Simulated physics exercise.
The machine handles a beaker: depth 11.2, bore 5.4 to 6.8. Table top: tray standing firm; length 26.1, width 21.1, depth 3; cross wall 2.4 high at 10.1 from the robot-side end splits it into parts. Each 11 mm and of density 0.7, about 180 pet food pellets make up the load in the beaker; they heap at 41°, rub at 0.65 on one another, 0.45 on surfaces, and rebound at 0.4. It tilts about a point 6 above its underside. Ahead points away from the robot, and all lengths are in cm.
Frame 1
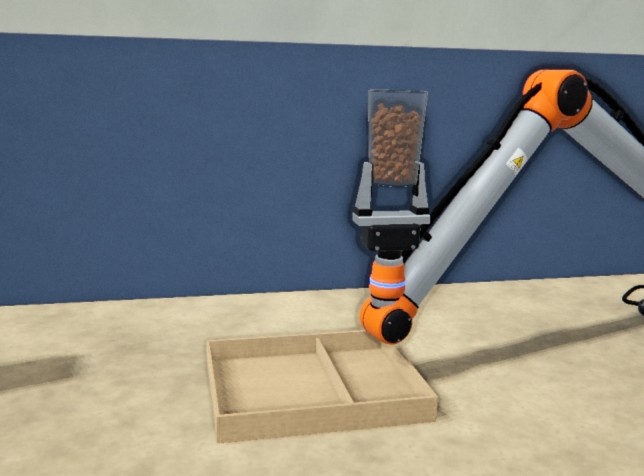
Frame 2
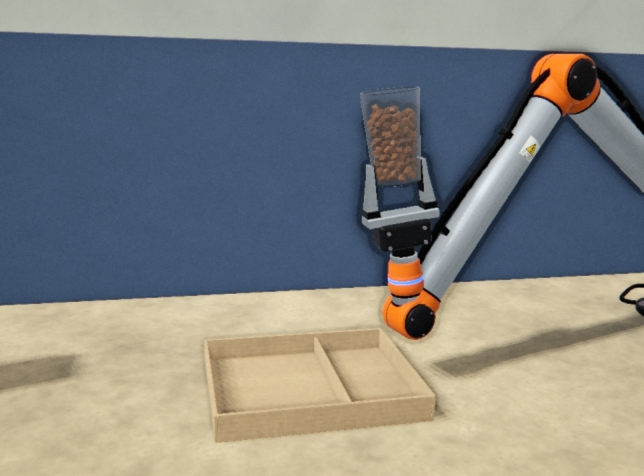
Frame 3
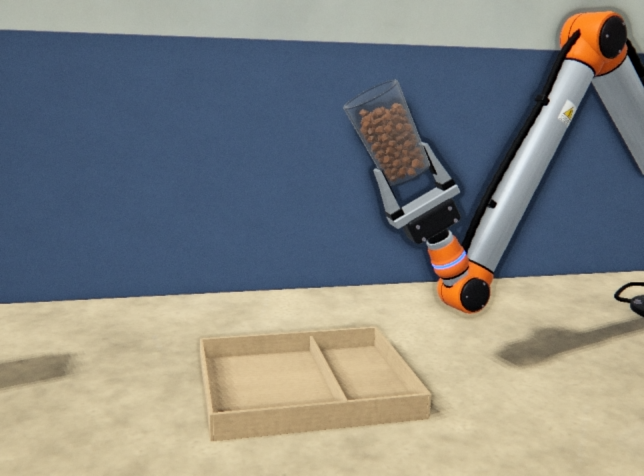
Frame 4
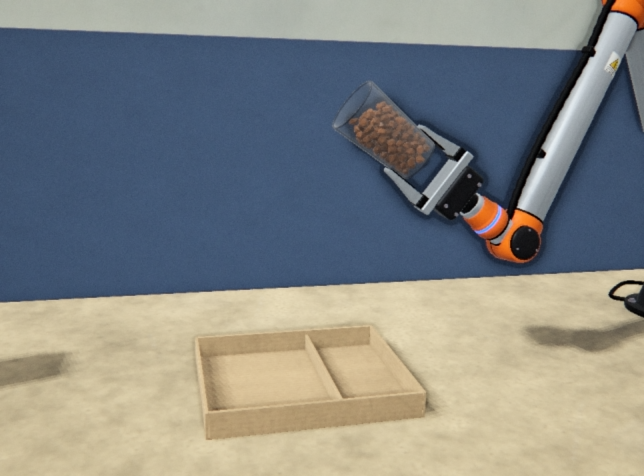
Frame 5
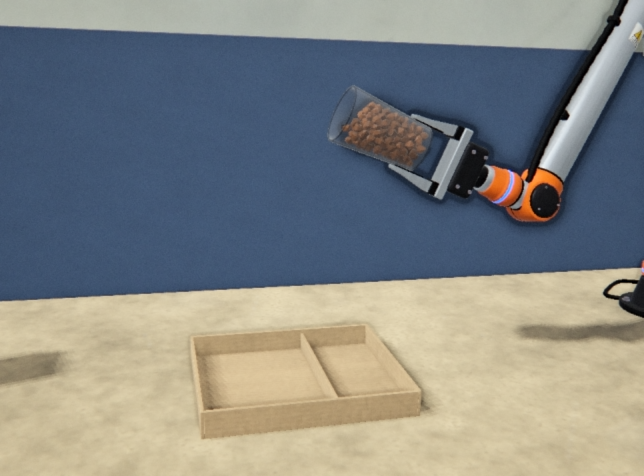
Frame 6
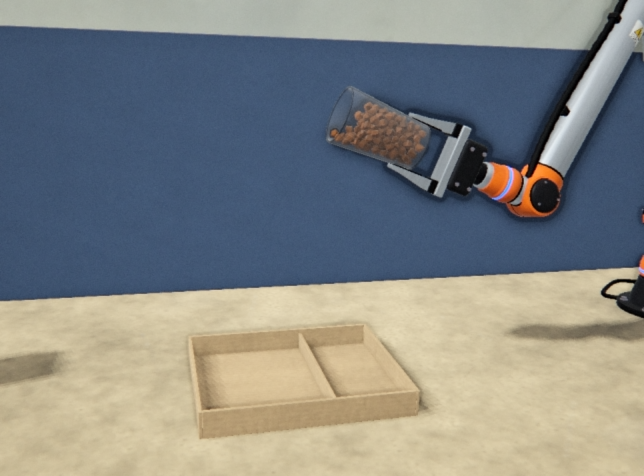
An orange and gray robot arm held up a clear beaker of brown pellets, moved it back to the right and tilted it steeply to the left, above a divided tray on the table.
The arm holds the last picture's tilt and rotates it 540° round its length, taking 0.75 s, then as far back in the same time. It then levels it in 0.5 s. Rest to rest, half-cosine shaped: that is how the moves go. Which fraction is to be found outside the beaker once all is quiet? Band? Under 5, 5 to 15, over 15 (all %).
Band: Under 5 %.
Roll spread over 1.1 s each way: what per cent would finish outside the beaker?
In that case some 5 per cent.
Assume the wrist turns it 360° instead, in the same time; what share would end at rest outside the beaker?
Roughly 5 %.
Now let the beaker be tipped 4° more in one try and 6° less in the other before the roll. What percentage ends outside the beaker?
Around 5 percent on the first try, 0 percent on the second.
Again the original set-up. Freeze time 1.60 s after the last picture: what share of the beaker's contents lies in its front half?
Estimated share: About 50 %.
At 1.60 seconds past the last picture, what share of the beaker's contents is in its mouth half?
Around 45 per cent.
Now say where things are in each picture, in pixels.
Beaker middle at (395, 139), upright; upper third of the load around (395, 121), from x 375 to 420, top at y 110; 177 in the beaker, in the first picture.
Beaker middle at (394, 138), tipped 8°; upper third of the load around (391, 120), from x 370 to 415, top at y 110, in the second picture.
Beaker middle at (390, 136), tipped 29°; upper third of the load around (389, 121), from x 365 to 420, top at y 110, in the third picture.
Beaker middle at (387, 134), tipped 53°; upper third of the load around (383, 122), from x 355 to 425, top at y 105, in the fourth picture.
Beaker middle at (382, 132), tipped 67°; upper third of the load around (379, 122), from x 345 to 425, top at y 105, in the fifth picture.
Beaker middle at (380, 132), tipped 69°; upper third of the load around (379, 122), from x 335 to 420, top at y 105; 177 in the beaker, in the sixth picture.
Then, 0.80 s after the last picture, tipped 69°, highest piece 37 above the table; 176 in the beaker, 1 in the far-side part.
Then, 1.60 s after the last picture, tipped 62°, highest piece 36 above the table; 175 in the beaker, 2 in the far-side part.
Then, 2.20 s after the last picture, upright, highest piece 39 above the table; 175 in the beaker, 2 in the far-side part.
Then, 2.90 s after the last picture, upright, highest piece 39 above the table; 175 in the beaker, 2 in the far-side part.
Final count, 175 in the beaker, 2 in the far-side part. That is 1 % outside the beaker.
